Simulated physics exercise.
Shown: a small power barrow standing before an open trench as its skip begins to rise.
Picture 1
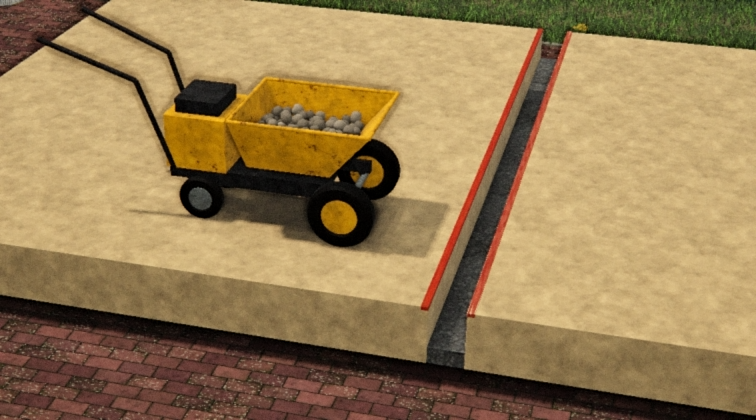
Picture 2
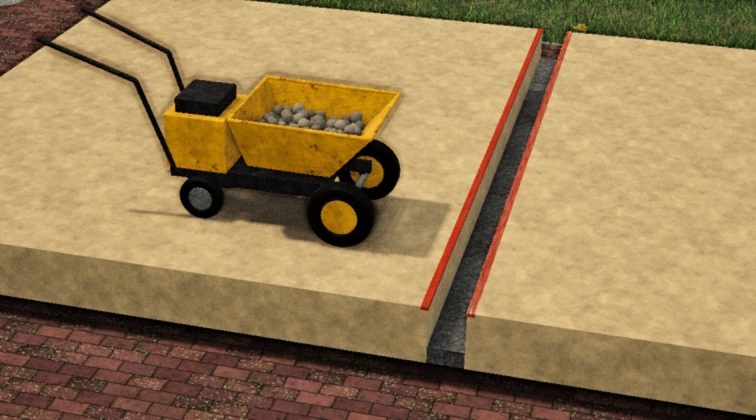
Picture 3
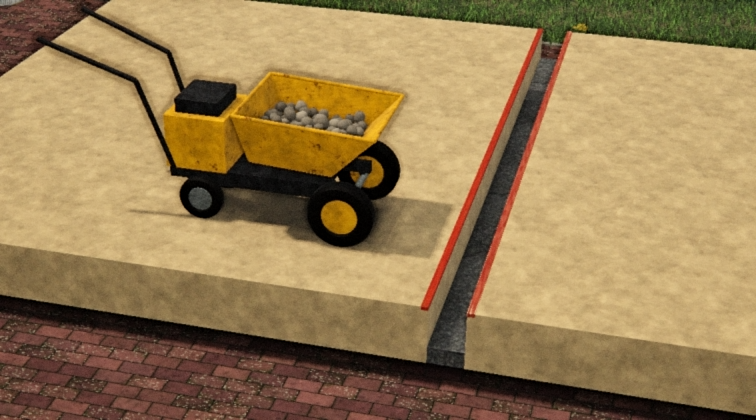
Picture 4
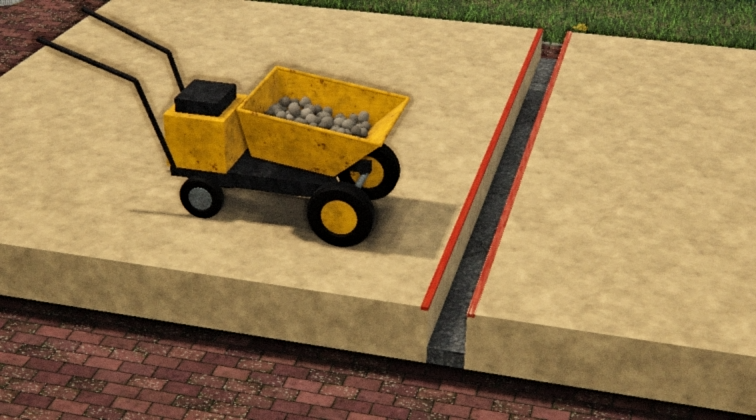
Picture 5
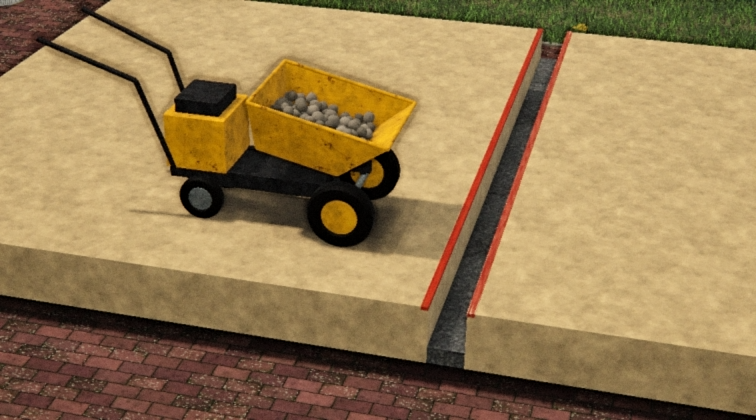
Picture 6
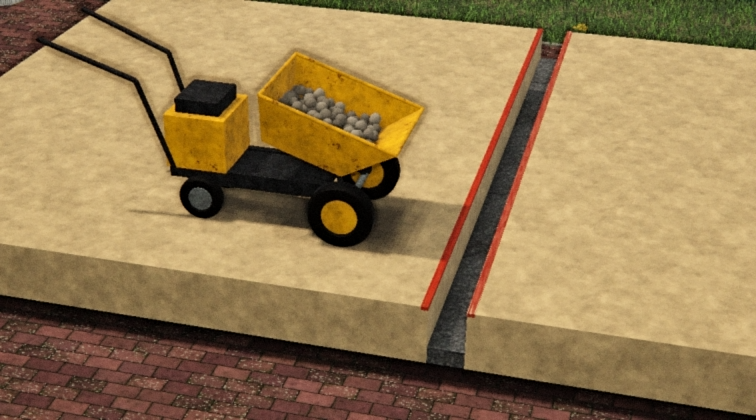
On a pale slab beside a narrow trench, a yellow barrow's stone-filled skip gradually tilts rightward.
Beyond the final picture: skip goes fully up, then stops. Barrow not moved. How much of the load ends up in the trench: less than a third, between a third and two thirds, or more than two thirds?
Higher than two thirds.
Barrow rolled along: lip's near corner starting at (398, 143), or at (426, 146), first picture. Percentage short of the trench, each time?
0 % and 0 %.
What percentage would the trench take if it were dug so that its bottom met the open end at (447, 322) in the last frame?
Estimate: Approx. 60 %.
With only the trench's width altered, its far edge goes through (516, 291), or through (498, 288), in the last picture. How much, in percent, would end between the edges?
I'd say some 90 in a hundred, followed by 90 in a hundred.
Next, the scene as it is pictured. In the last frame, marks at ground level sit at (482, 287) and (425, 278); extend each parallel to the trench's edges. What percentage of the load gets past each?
Roughly 0 per cent, and 100 per cent.
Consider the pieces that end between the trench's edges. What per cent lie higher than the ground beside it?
My best guess is some 5 per cent.
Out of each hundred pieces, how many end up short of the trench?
Near 10 %.
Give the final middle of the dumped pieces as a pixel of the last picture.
The centre settles at about (472, 261).
Soon after the last picture, skip tipped steeply; all in the skip.
A little later, skip tipped right over; about two thirds in the skip; a small part short of the trench; about a third in or heaped over the trench; a stray few beyond it.
Later still, skip tipped right over; a small part in the skip; a small part short of the trench; most in or heaped over the trench; a stray few beyond it.
At rest, skip tipped right over; a stray few in the skip; a small part short of the trench; most in or heaped over the trench; a stray few beyond it.
